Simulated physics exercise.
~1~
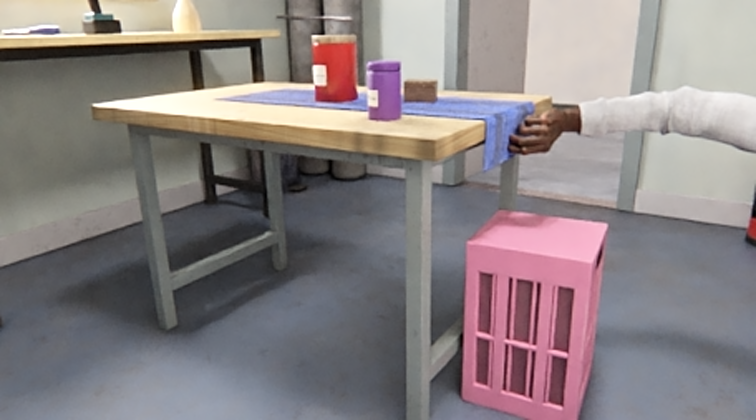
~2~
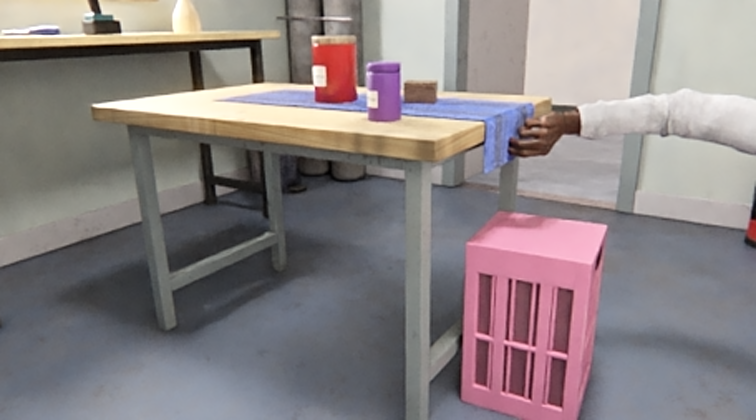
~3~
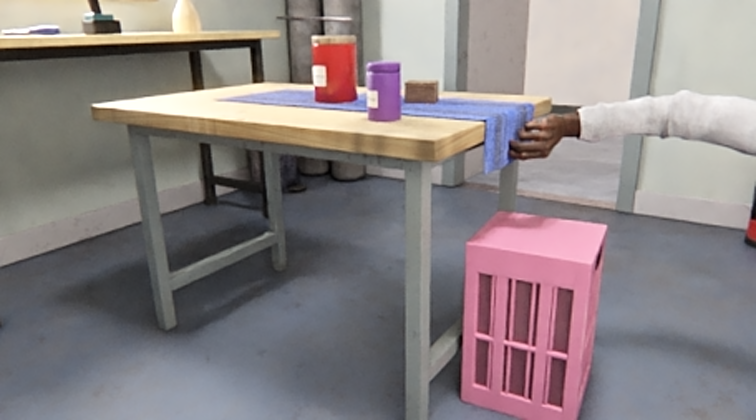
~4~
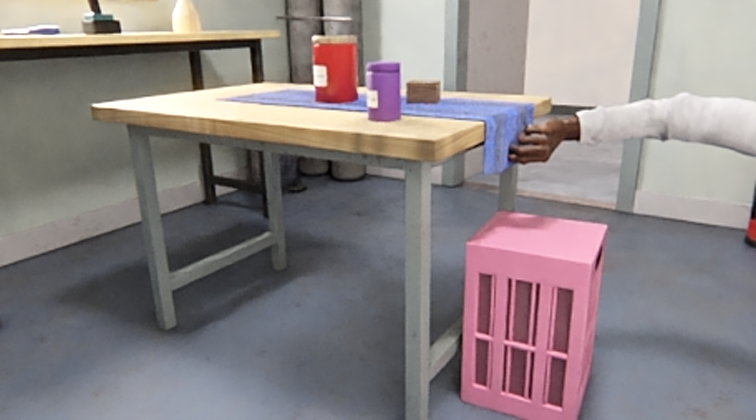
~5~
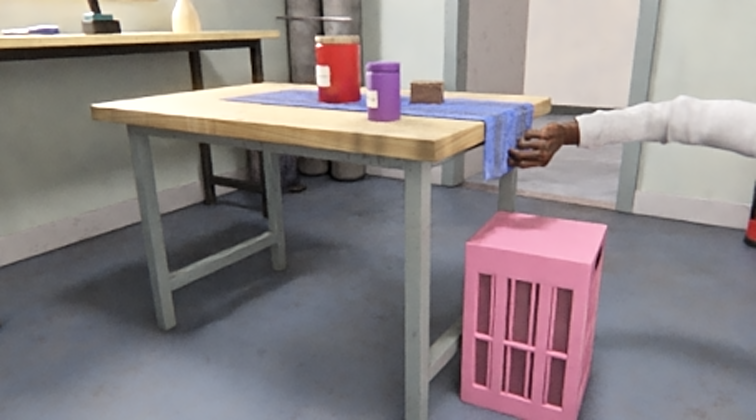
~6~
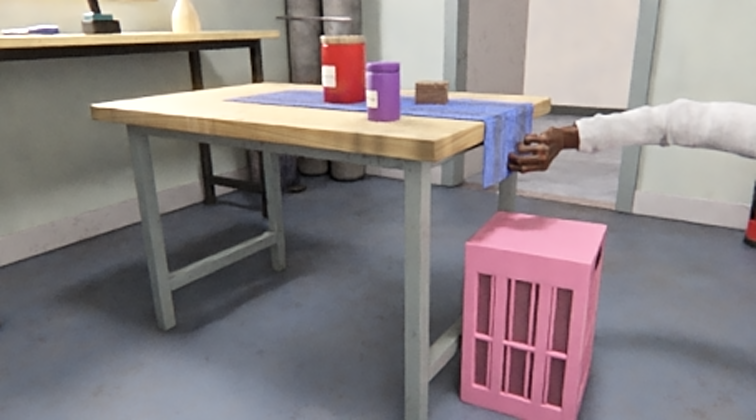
At first, a hand at the right grips the end of a blue cloth hanging off a table above a pink crate, with a red canister, a purple jar and a brown block on top. The hand draws the cloth slightly downward, and the canister and block shift slightly right while the jar barely moves.
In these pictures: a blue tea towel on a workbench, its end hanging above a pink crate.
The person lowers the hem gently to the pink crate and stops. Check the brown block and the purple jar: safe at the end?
Brown block yes; purple jar yes.
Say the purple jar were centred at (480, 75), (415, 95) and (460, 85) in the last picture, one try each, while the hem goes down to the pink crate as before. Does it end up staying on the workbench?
In the first case it remains in place, in the second it remains in place, and in the third it is lost over the side.
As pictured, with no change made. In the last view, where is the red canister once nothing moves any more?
Roughly at (389, 71).
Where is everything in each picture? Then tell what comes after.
In the first frame, tea towel end (483, 172); brown block (421, 80); purple jar (384, 62); red canister (334, 36); top of the crate (553, 245).
In the second frame, tea towel end (485, 174), far hem (212, 100); purple jar (384, 63); purple jar stands beside the cloth.
In the third frame, tea towel end (485, 175); brown block (422, 81).
In the fourth frame, tea towel end (484, 176), far hem (215, 100); purple jar (384, 63).
In the fifth frame, tea towel end (485, 181); brown block (427, 81).
In the sixth frame, tea towel end (484, 188), far hem (221, 100); brown block (432, 82); purple jar (383, 63); top of the crate (552, 247).
Then, 0.24 s past the final frame, hem going down; block moved a little; jar still.
Then, 0.62 s past the final frame, hem on the crate; block carried along near (470, 95); jar still.
Then, 0.96 s past the final frame, hem on the crate; block carried along near (482, 95); jar still.
When it is over, hem on the crate; block carried along near (482, 95); jar still. The brown block stays on the table and the purple jar remains up there.
